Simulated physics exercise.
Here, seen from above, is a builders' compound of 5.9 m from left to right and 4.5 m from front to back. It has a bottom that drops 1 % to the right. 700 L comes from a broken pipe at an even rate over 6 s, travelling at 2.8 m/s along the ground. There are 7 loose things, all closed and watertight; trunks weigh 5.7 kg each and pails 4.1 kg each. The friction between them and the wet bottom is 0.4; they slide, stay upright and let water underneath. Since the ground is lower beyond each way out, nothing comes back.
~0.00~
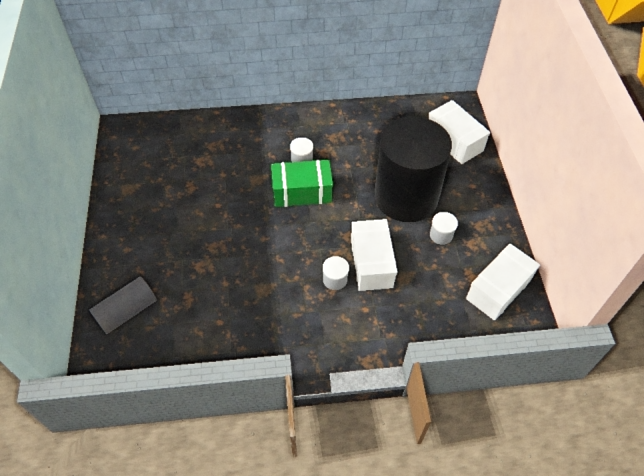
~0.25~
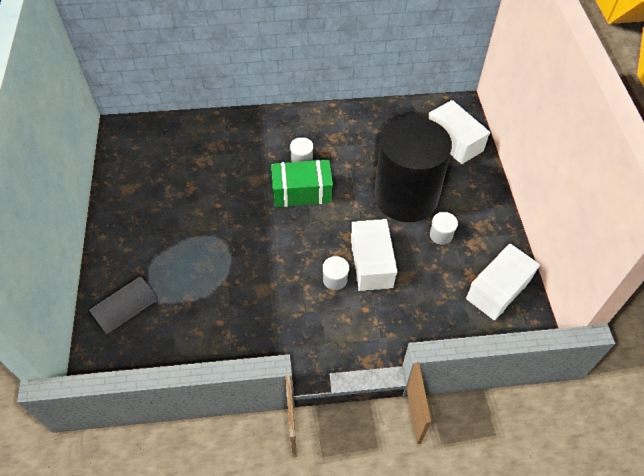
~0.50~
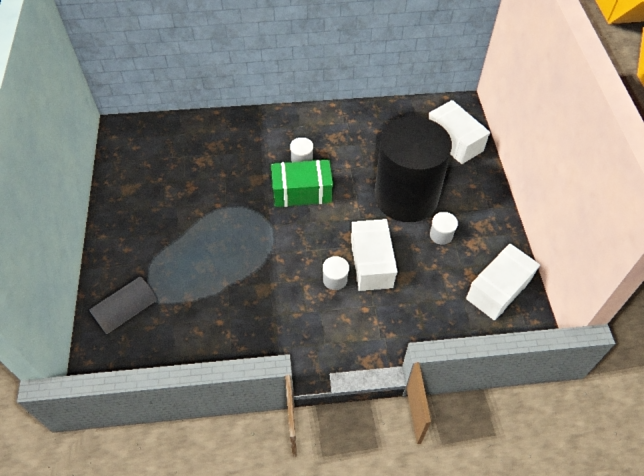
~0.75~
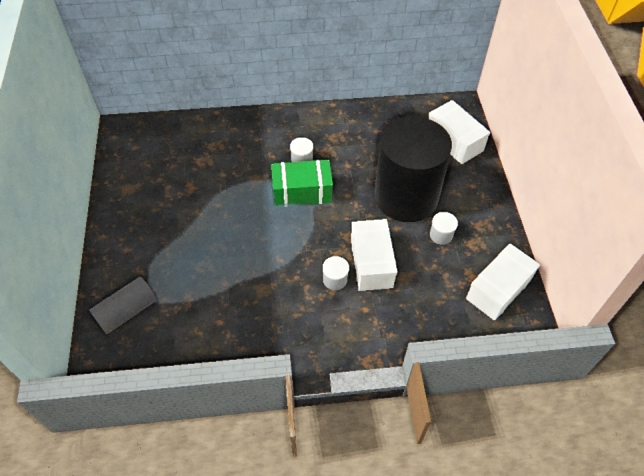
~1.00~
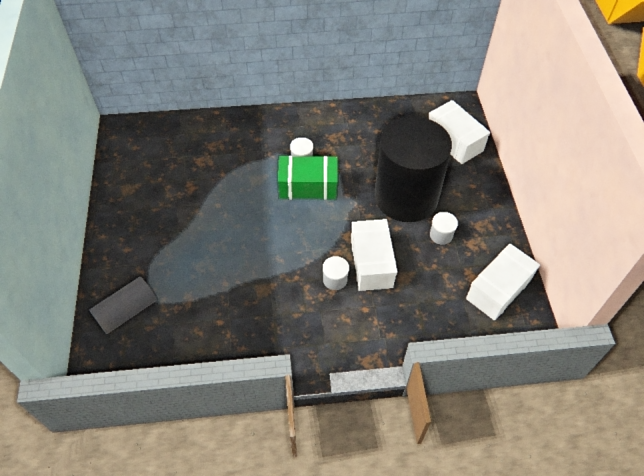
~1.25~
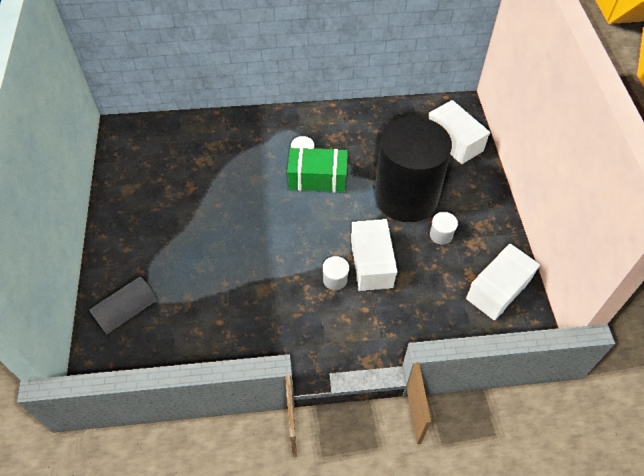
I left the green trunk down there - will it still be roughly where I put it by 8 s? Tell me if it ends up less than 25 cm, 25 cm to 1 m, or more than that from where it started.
Well away from it.
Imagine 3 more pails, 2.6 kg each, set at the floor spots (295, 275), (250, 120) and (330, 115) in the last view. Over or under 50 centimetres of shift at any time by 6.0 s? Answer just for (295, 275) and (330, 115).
Result, in sequence: Not exceeded; exceeded.
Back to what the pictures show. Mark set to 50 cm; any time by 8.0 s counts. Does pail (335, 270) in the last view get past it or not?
Verdict: Below.
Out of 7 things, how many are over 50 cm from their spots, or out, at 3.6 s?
By that point, 2.
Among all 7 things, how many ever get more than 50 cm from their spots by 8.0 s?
Counting them up, I find 6.
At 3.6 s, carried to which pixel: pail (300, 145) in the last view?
Position: About (404, 86).
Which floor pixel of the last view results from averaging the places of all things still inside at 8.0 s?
That lands at roughly (454, 282).
After 1.8 s the green trunk is near (346, 143), 0.8 m from its start, afloat; 0 of 7 are out; 1 afloat.
After 3.6 s the green trunk is near (450, 94), 2.7 m from its start, afloat; 0 of 7 are out; 2 afloat.
After 5.6 s the green trunk is near (476, 157), 2.4 m from its start, afloat; 0 of 7 are out; 3 afloat.
After 8.0 s the green trunk is near (510, 231), 2.8 m from its start, afloat; 0 of 7 are out; 4 afloat.
